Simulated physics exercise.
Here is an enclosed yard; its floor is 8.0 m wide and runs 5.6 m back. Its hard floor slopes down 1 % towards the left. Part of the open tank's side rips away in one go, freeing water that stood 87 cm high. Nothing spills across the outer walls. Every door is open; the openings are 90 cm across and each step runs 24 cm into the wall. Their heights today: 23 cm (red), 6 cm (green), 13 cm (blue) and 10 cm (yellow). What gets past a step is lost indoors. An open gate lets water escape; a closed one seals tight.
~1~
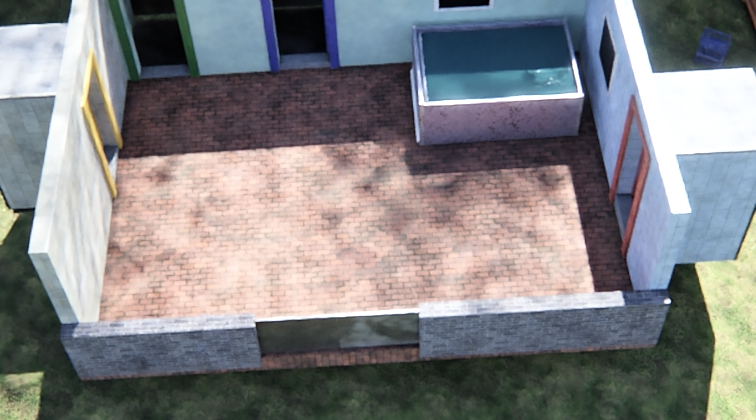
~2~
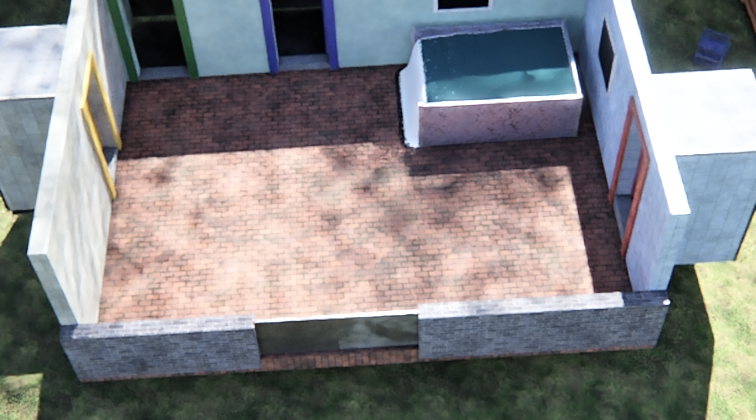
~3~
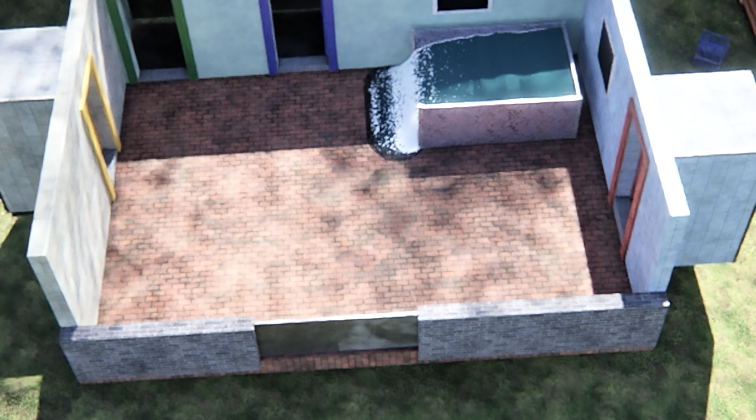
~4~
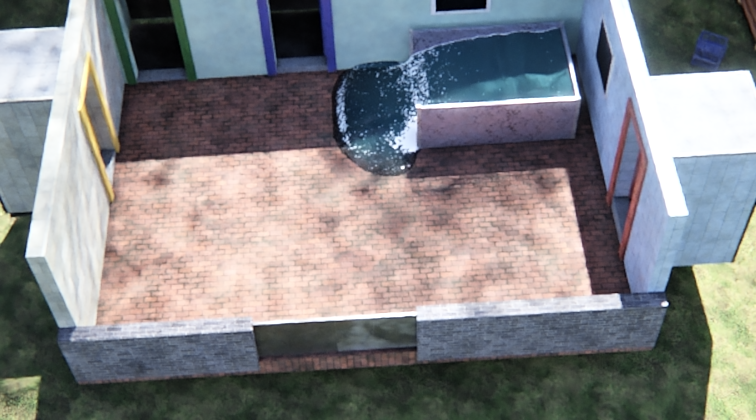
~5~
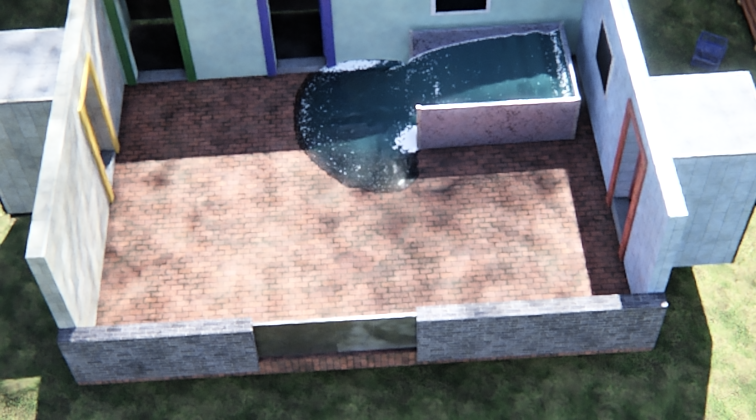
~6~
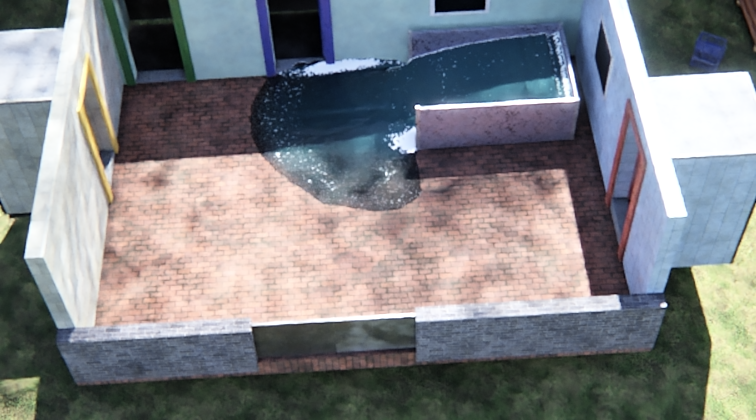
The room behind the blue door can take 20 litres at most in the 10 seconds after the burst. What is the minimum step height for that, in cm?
It would have to be roughly 16 cm high.
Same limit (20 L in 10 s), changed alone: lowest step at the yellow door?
About 30 cm at yellow.
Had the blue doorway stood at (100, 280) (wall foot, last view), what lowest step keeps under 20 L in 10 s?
About 17 cm.
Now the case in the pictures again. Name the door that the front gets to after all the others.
It is the red one.
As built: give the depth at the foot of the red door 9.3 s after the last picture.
About 8.5 cm.
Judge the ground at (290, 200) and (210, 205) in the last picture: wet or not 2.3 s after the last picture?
In that order: Wet, flooded.
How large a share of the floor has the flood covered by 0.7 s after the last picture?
Near 40 per cent is wet.
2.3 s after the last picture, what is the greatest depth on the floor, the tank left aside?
About 43 cm.
Then, 0.7 s after the last picture water covers 40 % of the floor, deepest (36 cm) near (125, 85); 20 cm at the blue door, 2 litres in over its 13 cm step.
Then, 2.3 s after the last picture water covers 60 % of the floor, deepest (43 cm) near (122, 107); 15 cm at the blue door, 32 litres in over its 13 cm step.
Then, 9.3 s after the last picture water covers 100 % of the floor, deepest (17 cm) near (571, 56); 3 cm at the blue door, 36 litres in over its 13 cm step.
At the blue door as built, the water peaked near 21 cm, 1.1 s after the last picture.
With a step of 13 cm, 37 litres would have come in within the 10 s; with 18 cm, 11 litres. So under 20 litres takes about 16 cm.
